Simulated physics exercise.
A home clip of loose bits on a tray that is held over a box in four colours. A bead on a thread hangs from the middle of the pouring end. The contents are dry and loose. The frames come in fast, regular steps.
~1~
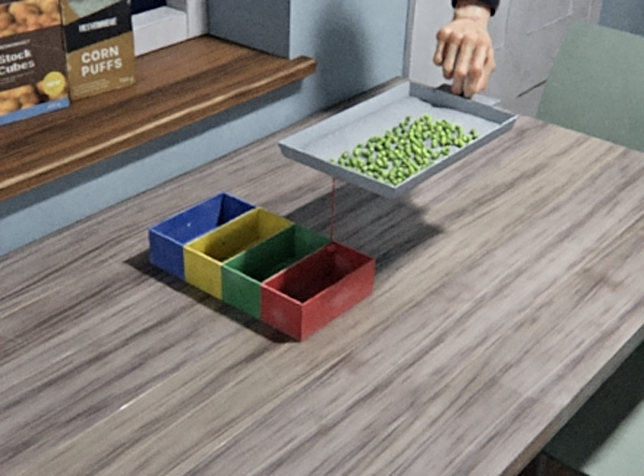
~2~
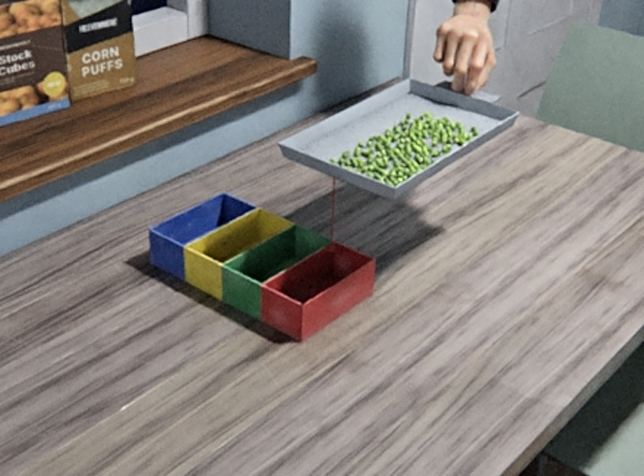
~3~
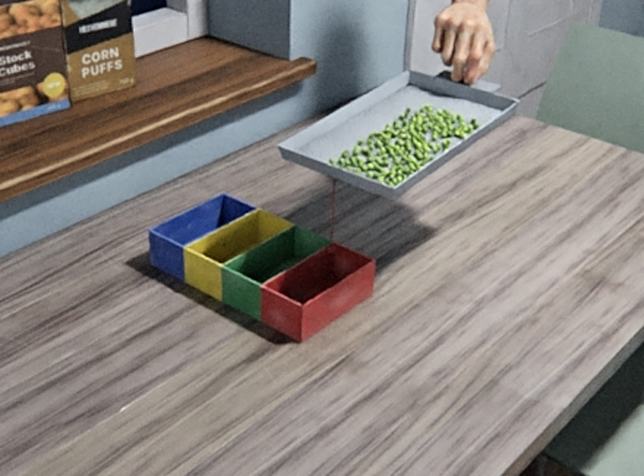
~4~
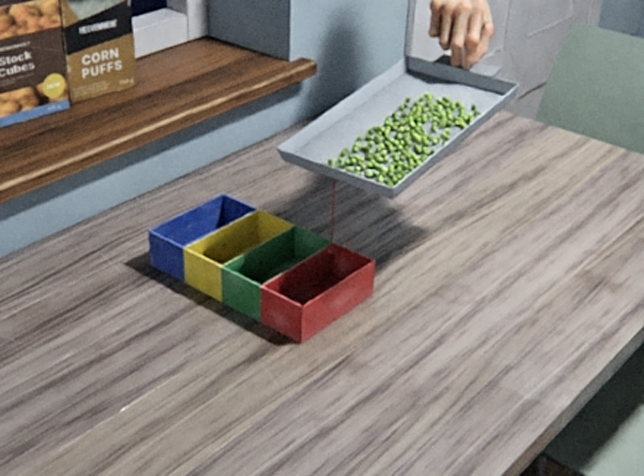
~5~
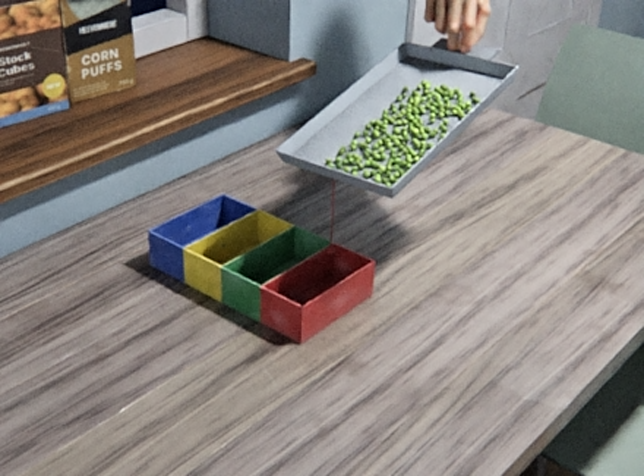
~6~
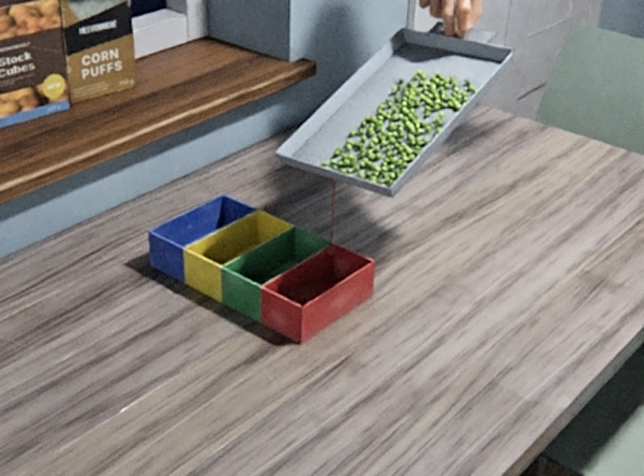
Green peas shifting on a grey tray as a hand raises its far end, above a blue, yellow, green and red box.
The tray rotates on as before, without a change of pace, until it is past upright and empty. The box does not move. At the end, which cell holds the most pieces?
Fullest: The green cell.
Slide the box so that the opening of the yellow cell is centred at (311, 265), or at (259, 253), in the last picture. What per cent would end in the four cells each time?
In turn 100 and 100 in a hundred.
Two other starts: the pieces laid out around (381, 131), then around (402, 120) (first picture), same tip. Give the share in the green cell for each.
Near 70 % and 70 %.
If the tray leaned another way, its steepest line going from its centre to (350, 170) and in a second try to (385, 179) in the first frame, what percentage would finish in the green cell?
The first gives 20 %, the second 0 %.
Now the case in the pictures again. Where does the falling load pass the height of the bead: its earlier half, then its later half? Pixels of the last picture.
Around (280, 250) and then (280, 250).
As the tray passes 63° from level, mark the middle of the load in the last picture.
Roughly at (322, 166).
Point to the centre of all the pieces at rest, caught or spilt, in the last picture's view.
At about (269, 294).
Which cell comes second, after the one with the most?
Second comes the cell in red.
Soon, tray tipped steeply; nearly all on the tray; a small part falling or outside the box.
A while on, tray tipped right over; about a third on the tray; about a quarter in the green cell; a small part in the red cell; a small part in the yellow cell; about a third falling or outside the box.
Towards the end, tray tipped past a quarter turn; about two thirds in the green cell; about a quarter in the red cell; a small part in the yellow cell; a stray few falling or outside the box.
Finally, tray tipped past a quarter turn; about two thirds in the green cell; about a quarter in the red cell; a small part in the yellow cell; none in the blue cell; a stray few outside the box.
